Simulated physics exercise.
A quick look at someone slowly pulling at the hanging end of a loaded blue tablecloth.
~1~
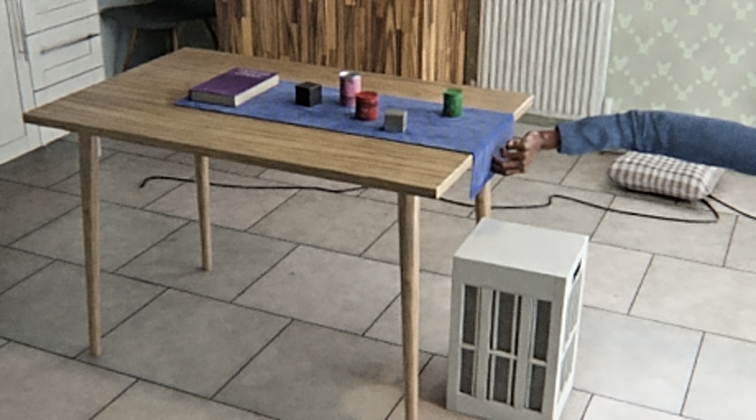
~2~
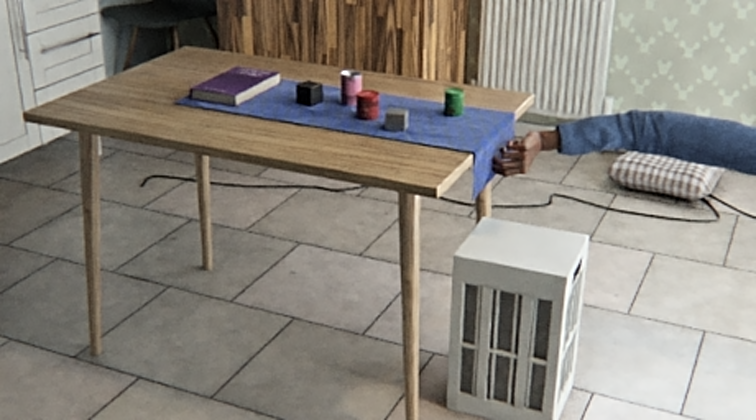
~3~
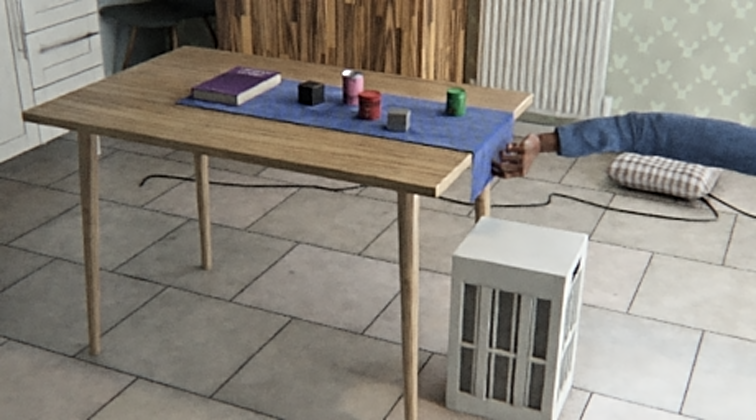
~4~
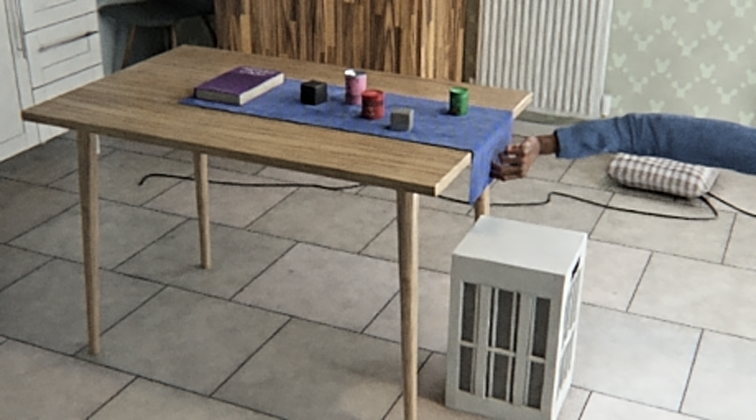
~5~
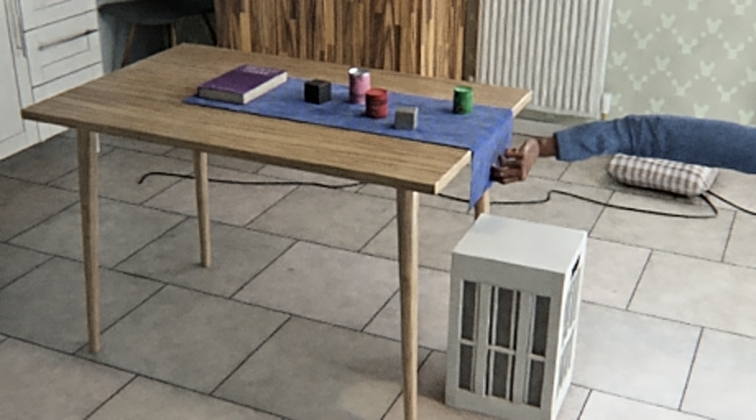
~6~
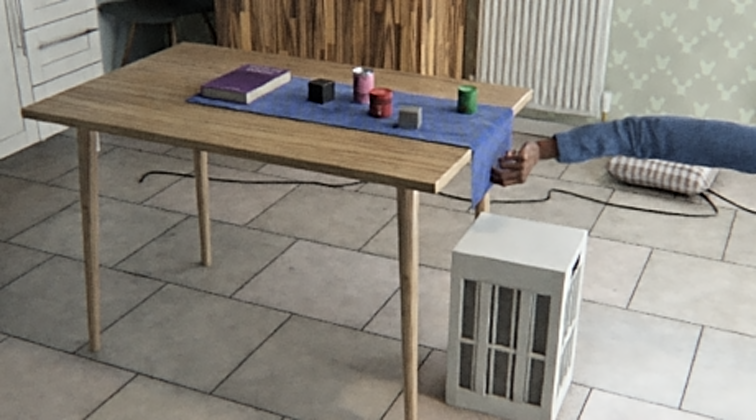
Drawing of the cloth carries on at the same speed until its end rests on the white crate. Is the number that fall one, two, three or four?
The total lost is one.
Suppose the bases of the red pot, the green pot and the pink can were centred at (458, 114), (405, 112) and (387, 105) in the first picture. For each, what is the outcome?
As for the red pot, it goes off; the green pot stays aboard; the pink can stays aboard.
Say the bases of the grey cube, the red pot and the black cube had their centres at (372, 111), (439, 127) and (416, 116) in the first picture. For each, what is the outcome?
So the grey cube stays aboard, the red pot leaves the top, and the black cube stays aboard.
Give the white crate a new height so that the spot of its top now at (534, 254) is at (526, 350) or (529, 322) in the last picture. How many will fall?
Result: 4; 3.
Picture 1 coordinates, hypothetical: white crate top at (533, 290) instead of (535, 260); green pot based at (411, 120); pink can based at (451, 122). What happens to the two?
Green pot is gone, pink can is gone.
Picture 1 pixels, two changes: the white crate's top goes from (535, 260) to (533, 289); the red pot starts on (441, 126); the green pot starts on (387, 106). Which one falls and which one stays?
Result: Red pot gone, green pot still there.
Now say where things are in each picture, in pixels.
Hem (471, 200); green pot (453, 91); grey cube (396, 112); red pot (367, 94); pink can (350, 75); black cube (309, 85); top of the crate (535, 260), in the first picture.
Hem (473, 200); green pot (454, 91), in the second picture.
Hem (471, 203); grey cube (399, 111), in the third picture.
Hem (470, 205); red pot (373, 93); top of the crate (534, 257), in the fourth picture.
Hem (470, 208); pink can (359, 72), in the fifth picture.
Hem (473, 211); green pot (468, 88); grey cube (410, 109); red pot (381, 91); pink can (363, 71); black cube (321, 81), in the sixth picture.
Soon after, hem near (490, 218); all still up.
Then, hem on the crate; green pot gone.
At rest, hem on the crate; green pot gone. It carries off one.
